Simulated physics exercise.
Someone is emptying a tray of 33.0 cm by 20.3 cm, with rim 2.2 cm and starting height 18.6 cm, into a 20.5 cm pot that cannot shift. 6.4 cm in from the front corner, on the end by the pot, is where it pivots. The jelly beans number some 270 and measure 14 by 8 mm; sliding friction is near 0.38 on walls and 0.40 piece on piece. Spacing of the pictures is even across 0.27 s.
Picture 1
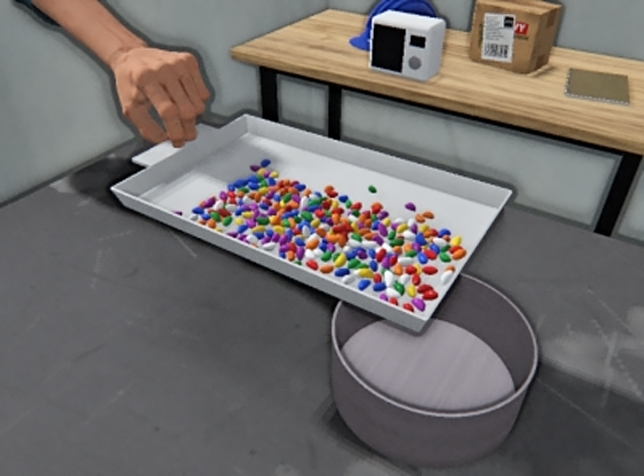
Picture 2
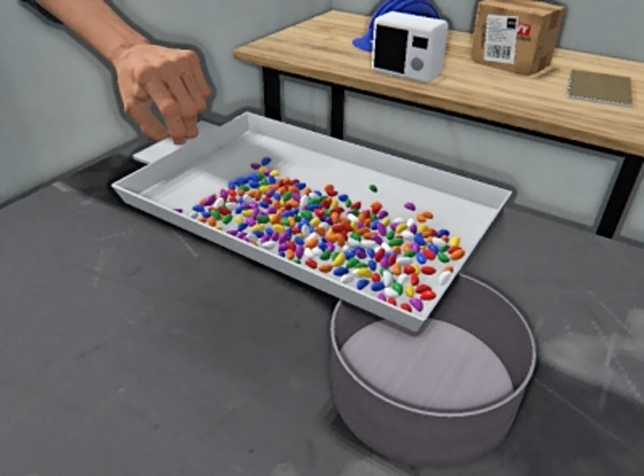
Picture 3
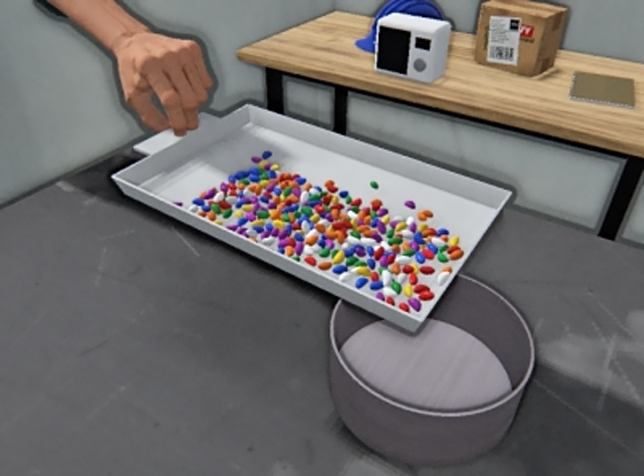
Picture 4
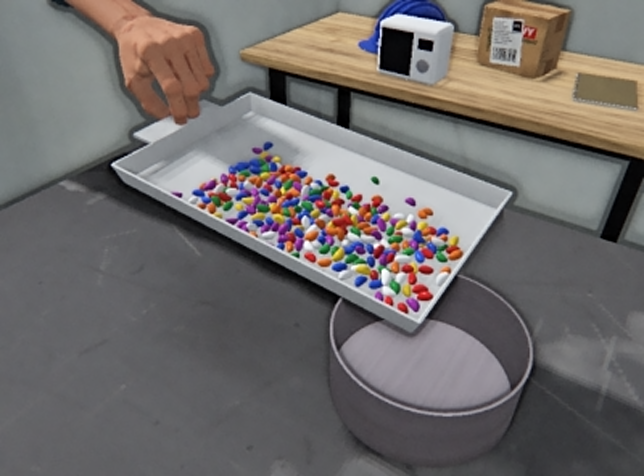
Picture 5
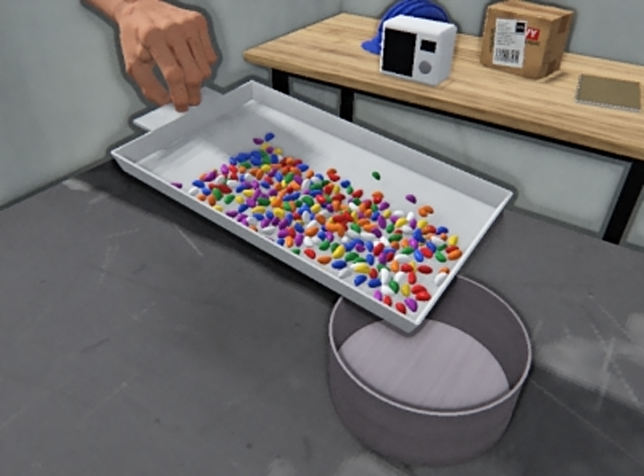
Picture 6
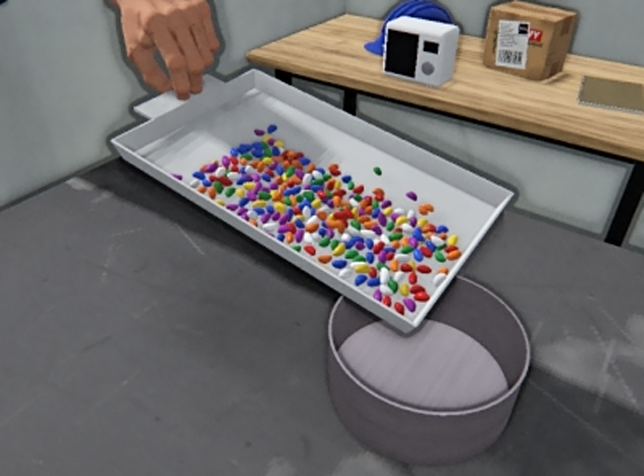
A hand slowly raises the left end of a white tray of colourful jelly beans.
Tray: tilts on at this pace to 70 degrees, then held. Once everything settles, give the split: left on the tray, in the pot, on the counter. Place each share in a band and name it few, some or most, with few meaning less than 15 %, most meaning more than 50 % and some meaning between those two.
In the end: Tray some, pot some, counter some.
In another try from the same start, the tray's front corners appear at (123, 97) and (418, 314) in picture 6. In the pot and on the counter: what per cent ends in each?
Pot 35 % / counter 35 %.
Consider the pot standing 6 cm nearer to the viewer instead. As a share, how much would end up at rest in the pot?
It would come to roughly 55 percent.
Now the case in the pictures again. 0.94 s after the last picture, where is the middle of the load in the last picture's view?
I'd put it close to (426, 258).
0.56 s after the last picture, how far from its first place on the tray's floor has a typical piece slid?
Around 4 centimetres.
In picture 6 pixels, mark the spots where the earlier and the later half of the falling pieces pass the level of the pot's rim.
First half close to (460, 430), second half close to (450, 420).
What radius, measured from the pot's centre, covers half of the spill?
22 cm.
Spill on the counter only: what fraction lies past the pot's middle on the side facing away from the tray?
I reckon around 100 per cent.
Then, 0.56 s after the last picture, tilt 39 degrees; the tray holds 100 %, the pot 0 %.
Then, 0.94 s after the last picture, tilt 58 degrees; the tray holds 100 %, the pot 0 %.
Then, 1.40 s after the last picture, tilt 70 degrees; the tray holds 45 %, the pot 15 %.
In the end, tray 35 %, pot 30 %, counter 40 %.
